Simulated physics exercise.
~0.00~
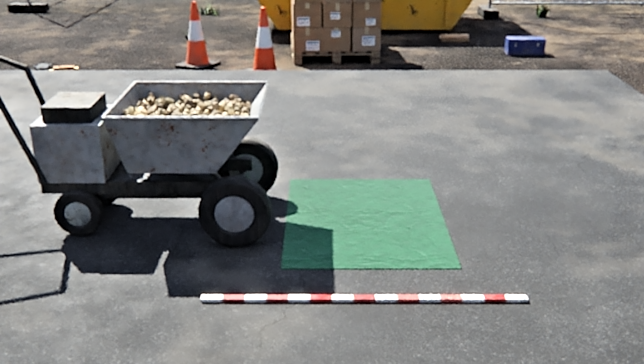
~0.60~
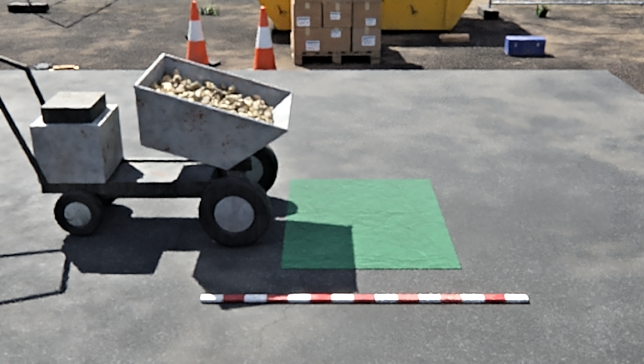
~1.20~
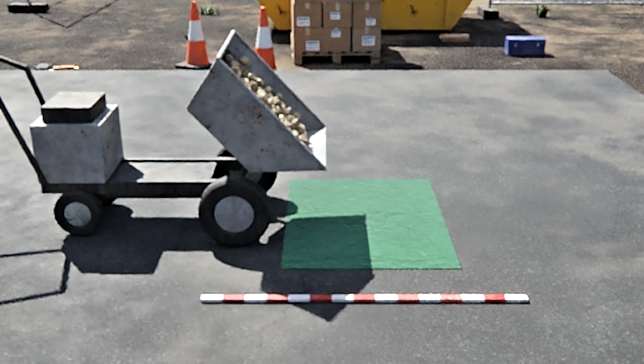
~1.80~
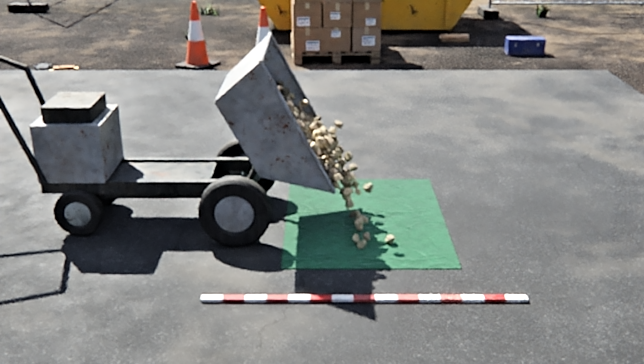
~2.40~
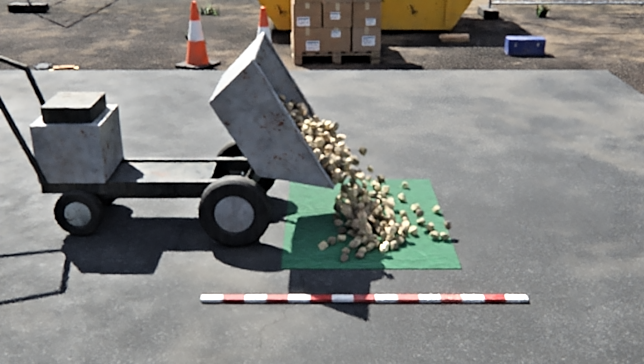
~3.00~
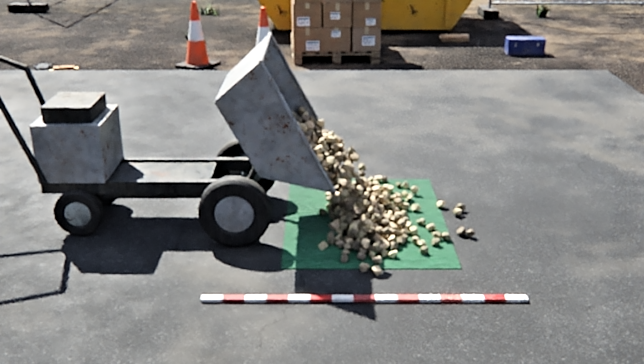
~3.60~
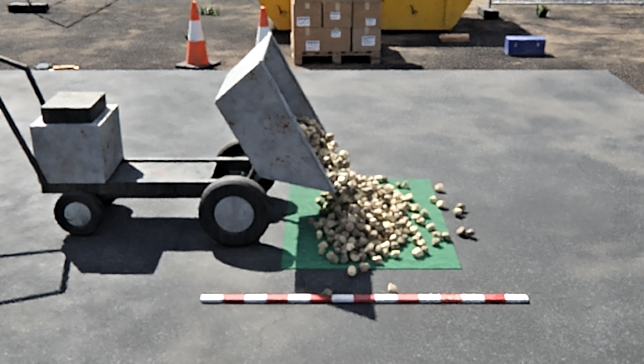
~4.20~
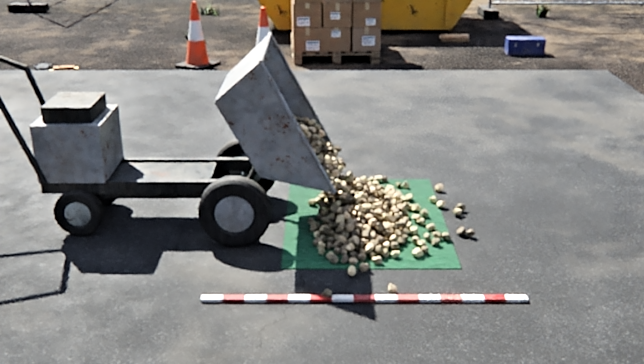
The video shows a wheeled barrow on grey paving tipping its metal tray of pale stones steeply to the right, then jolting slightly as stones pour onto a flat green sheet. They form a pile against the raised tray, with a few scattered beyond the sheet and many still inside.
